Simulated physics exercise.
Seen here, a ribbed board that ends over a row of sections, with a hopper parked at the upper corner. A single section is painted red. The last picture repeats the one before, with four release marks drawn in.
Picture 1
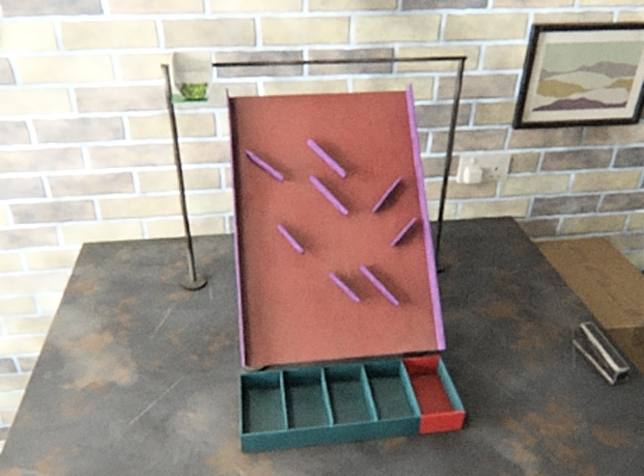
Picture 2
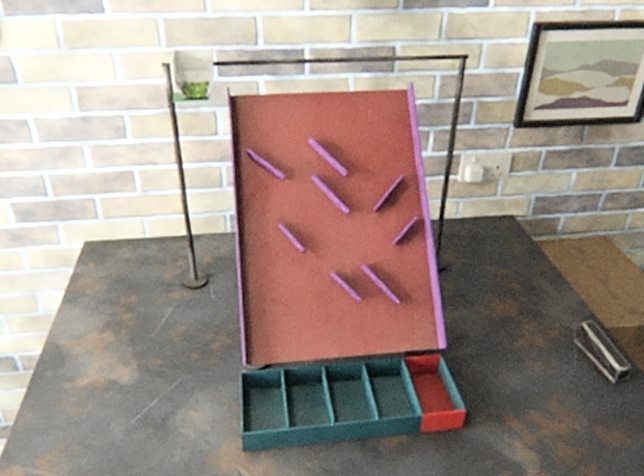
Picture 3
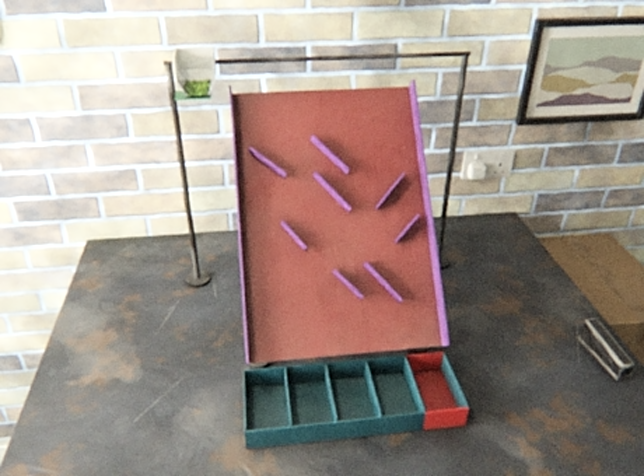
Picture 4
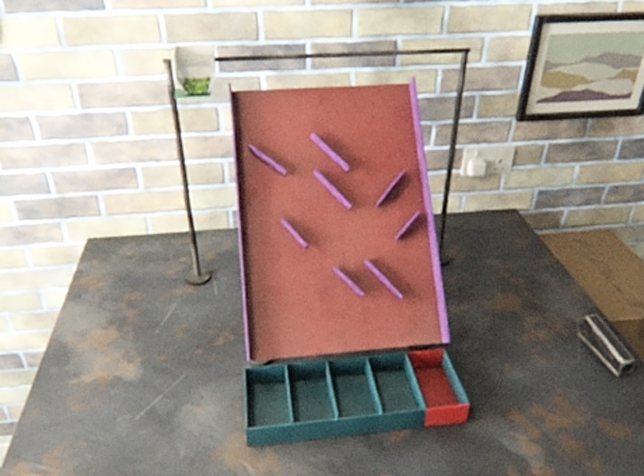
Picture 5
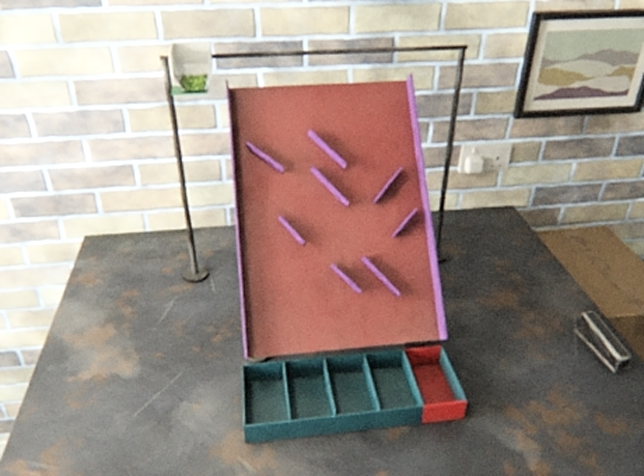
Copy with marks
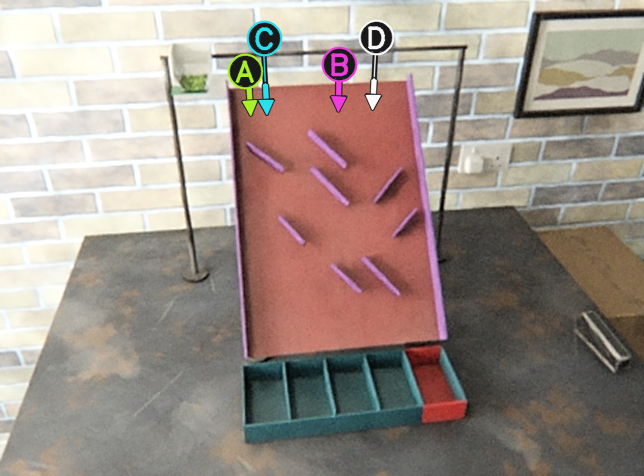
On a dark tabletop, a ribbed red board stands above a row of sections, nothing moving.
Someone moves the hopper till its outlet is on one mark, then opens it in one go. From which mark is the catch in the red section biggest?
The best mark is B.
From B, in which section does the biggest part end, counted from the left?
The fifth.
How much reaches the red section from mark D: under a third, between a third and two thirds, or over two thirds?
Mark D gives between a third and two thirds.
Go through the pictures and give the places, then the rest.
Hopper (194, 89), dried peas, door shut, in the first frame.
Ribs (248, 149) to (284, 176), (310, 138) to (347, 172), (313, 174) to (348, 211), in the second frame.
Ribs (378, 206) to (405, 173), (282, 221) to (306, 248), (397, 240) to (419, 215), in the third frame.
Ribs (334, 267) to (364, 294), (366, 259) to (403, 298), in the fourth frame.
Red section (444, 411), number 5 of 5 from the left, in the fifth frame.
On the marked copy, mark A meets the board at (250, 110); mark B meets the board at (338, 105); mark C meets the board at (266, 109); mark D meets the board at (372, 104).
With A, roughly a quarter in the red section, roughly two thirds in other sections, about a tenth outside the box.
With B, the larger part in the red section, roughly a quarter in other sections.
With C, roughly a quarter in the red section, roughly two thirds in other sections, about a tenth outside the box.
With D, roughly half in the red section, roughly half in other sections.
